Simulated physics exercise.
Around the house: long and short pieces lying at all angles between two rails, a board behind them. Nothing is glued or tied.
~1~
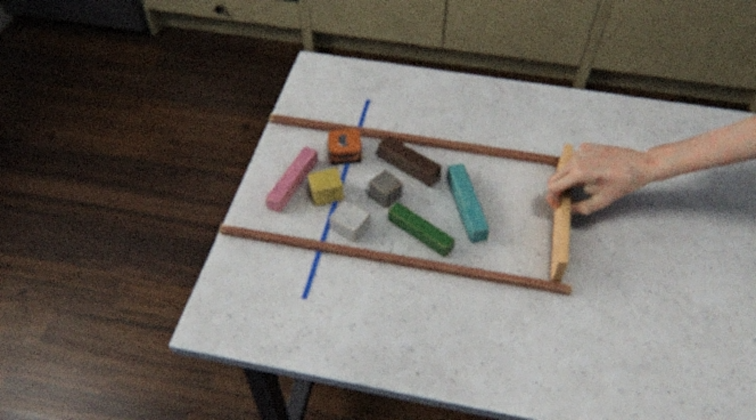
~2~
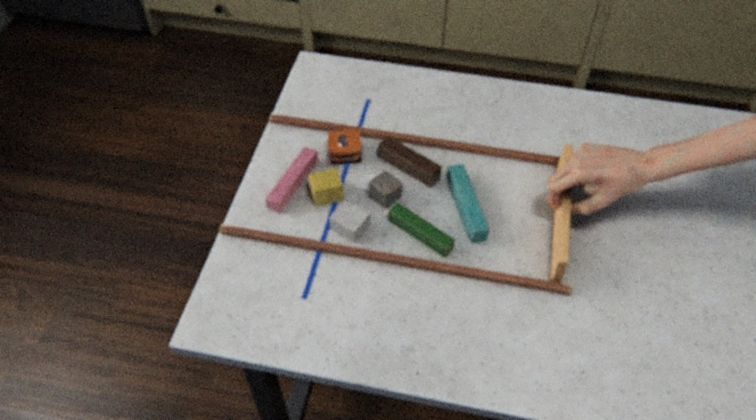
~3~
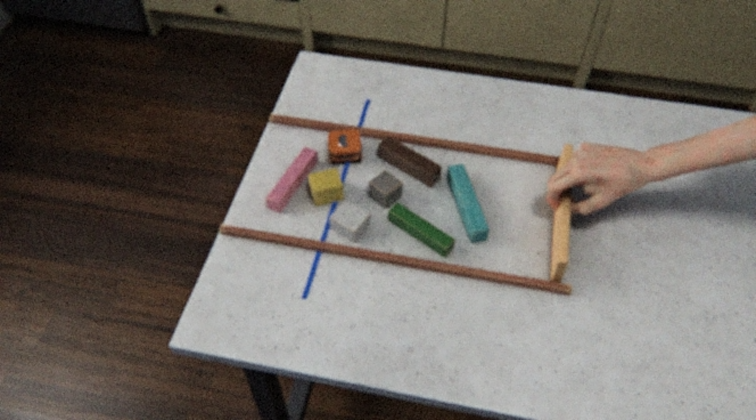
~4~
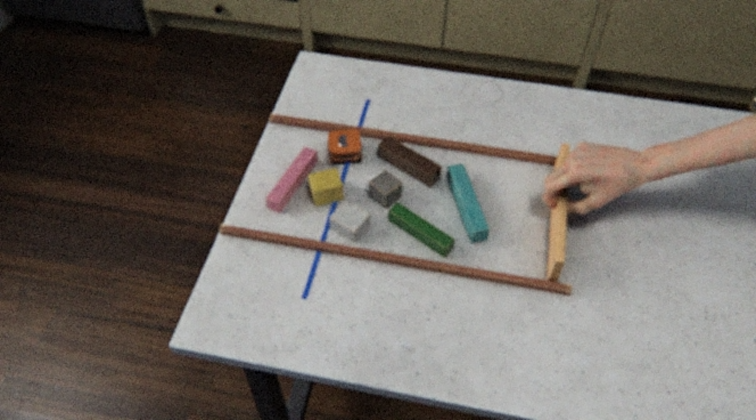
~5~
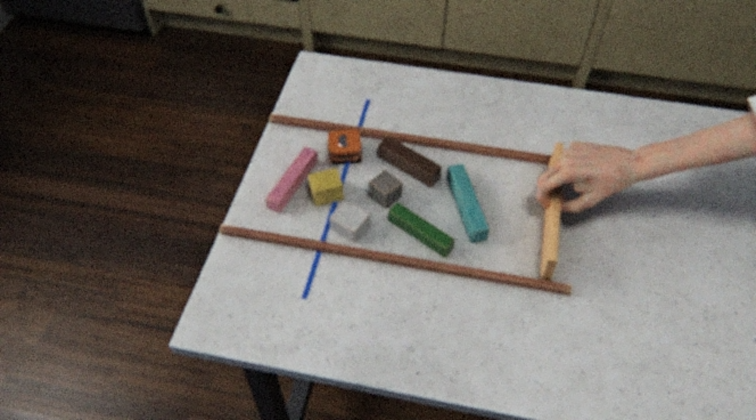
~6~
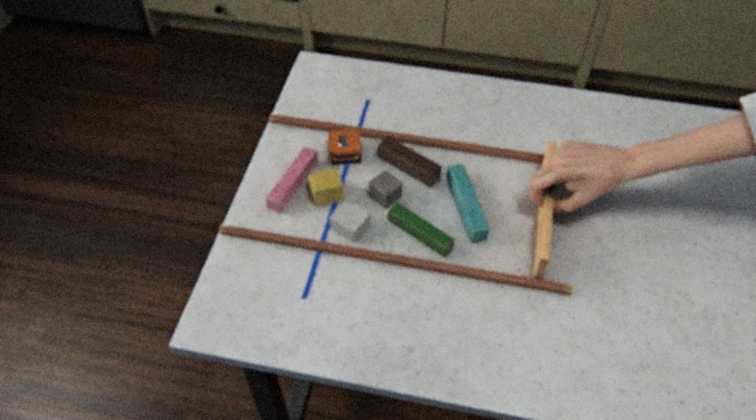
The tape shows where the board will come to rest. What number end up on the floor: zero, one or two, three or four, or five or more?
In the end the number that fall off is zero.
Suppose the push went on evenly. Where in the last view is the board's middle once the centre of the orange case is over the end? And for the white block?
Near (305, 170) and (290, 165).
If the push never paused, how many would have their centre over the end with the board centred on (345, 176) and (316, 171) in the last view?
Past the end: 0 and 1.
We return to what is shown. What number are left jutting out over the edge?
That would be 0.
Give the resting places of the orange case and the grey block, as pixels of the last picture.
About (278, 145), and the other about (309, 170).
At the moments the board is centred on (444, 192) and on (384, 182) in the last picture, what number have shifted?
4 and 8.
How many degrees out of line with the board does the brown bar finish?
Roughly 55° out of line.
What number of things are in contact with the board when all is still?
2 of them.
Soon after, none off yet; pink bar at rest near (293, 179); yellow block at rest near (326, 187); orange case at rest near (345, 148).
In the end, the number that fall off is zero.
